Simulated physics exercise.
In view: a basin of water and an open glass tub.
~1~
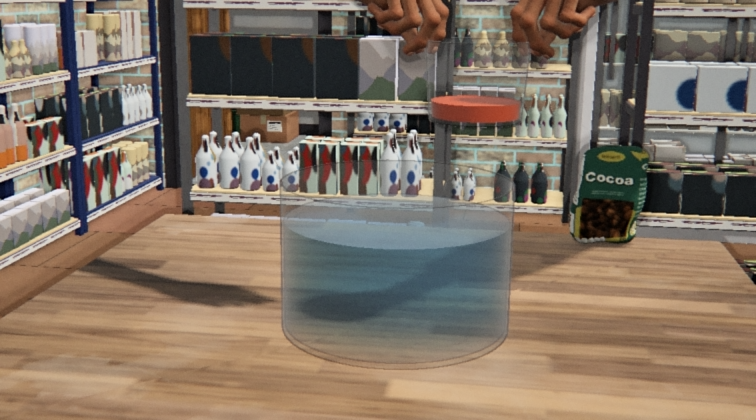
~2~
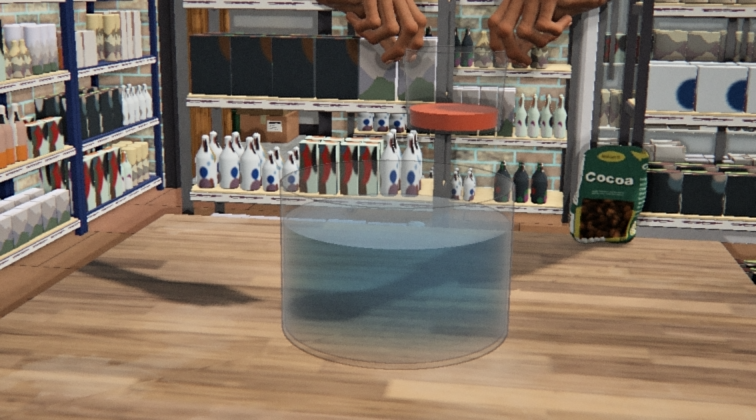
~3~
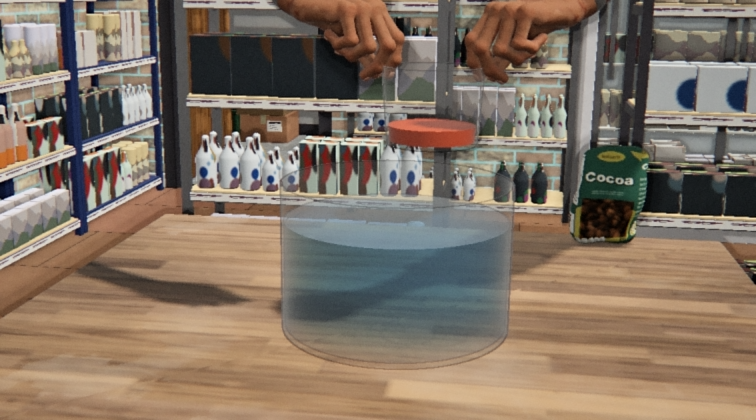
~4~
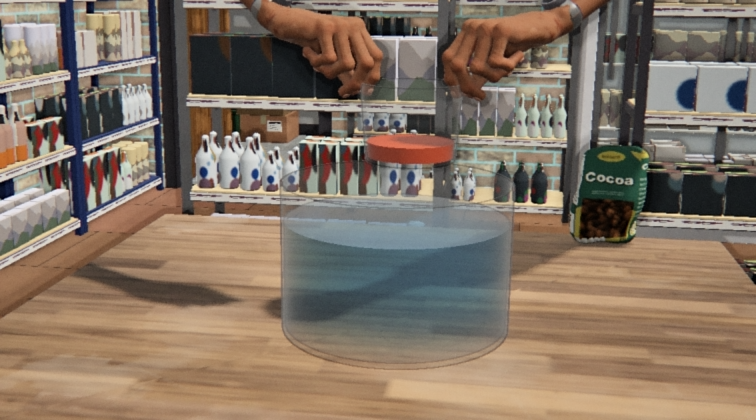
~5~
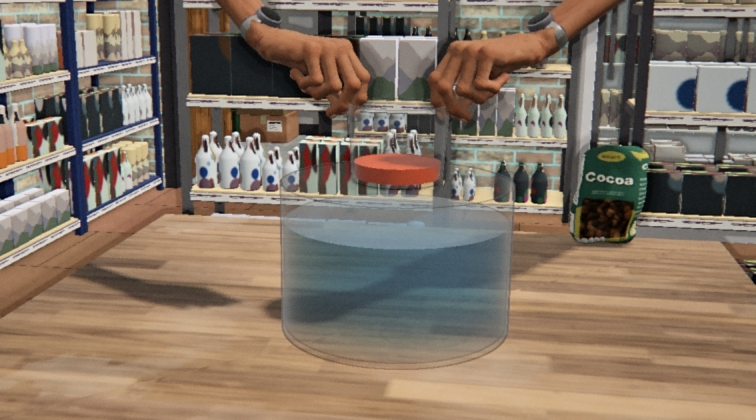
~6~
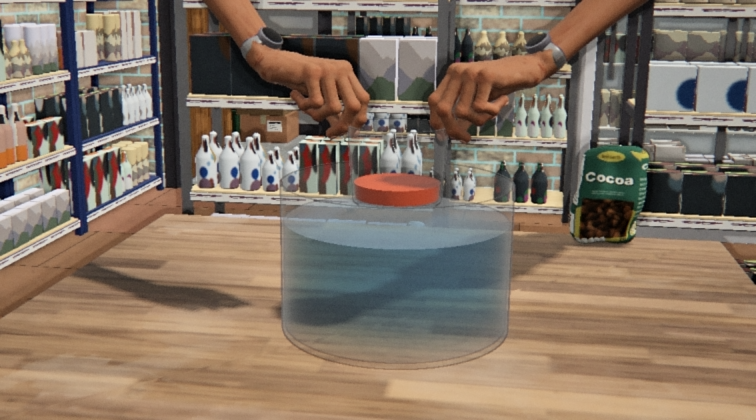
In a store aisle with stocked shelves, a clear round basin of water sits on a wooden table near a green cocoa bag, with a red, round object above it. The object moves down and left toward the water while two hands above descend with it, ending just over the surface.
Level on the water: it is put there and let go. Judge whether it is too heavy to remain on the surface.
Not too heavy, it floats.
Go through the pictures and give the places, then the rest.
The first picture shows tub (477, 78) about a quarter full; above the basin.
The second picture shows tub about a quarter full, surface at (454, 110); coming down.
The third picture shows tub (433, 103) about a quarter full; lower.
The fourth picture shows tub about a quarter full, surface at (411, 142); lower still.
The fifth picture shows tub (398, 140) about a quarter full; close to the surface.
The sixth picture shows tub about a quarter full, surface at (397, 183); just over the surface.
Shortly, the tub dips into the water.
Then, it bobs and steadies.
At the finish, the tub floats with about half of its side showing.
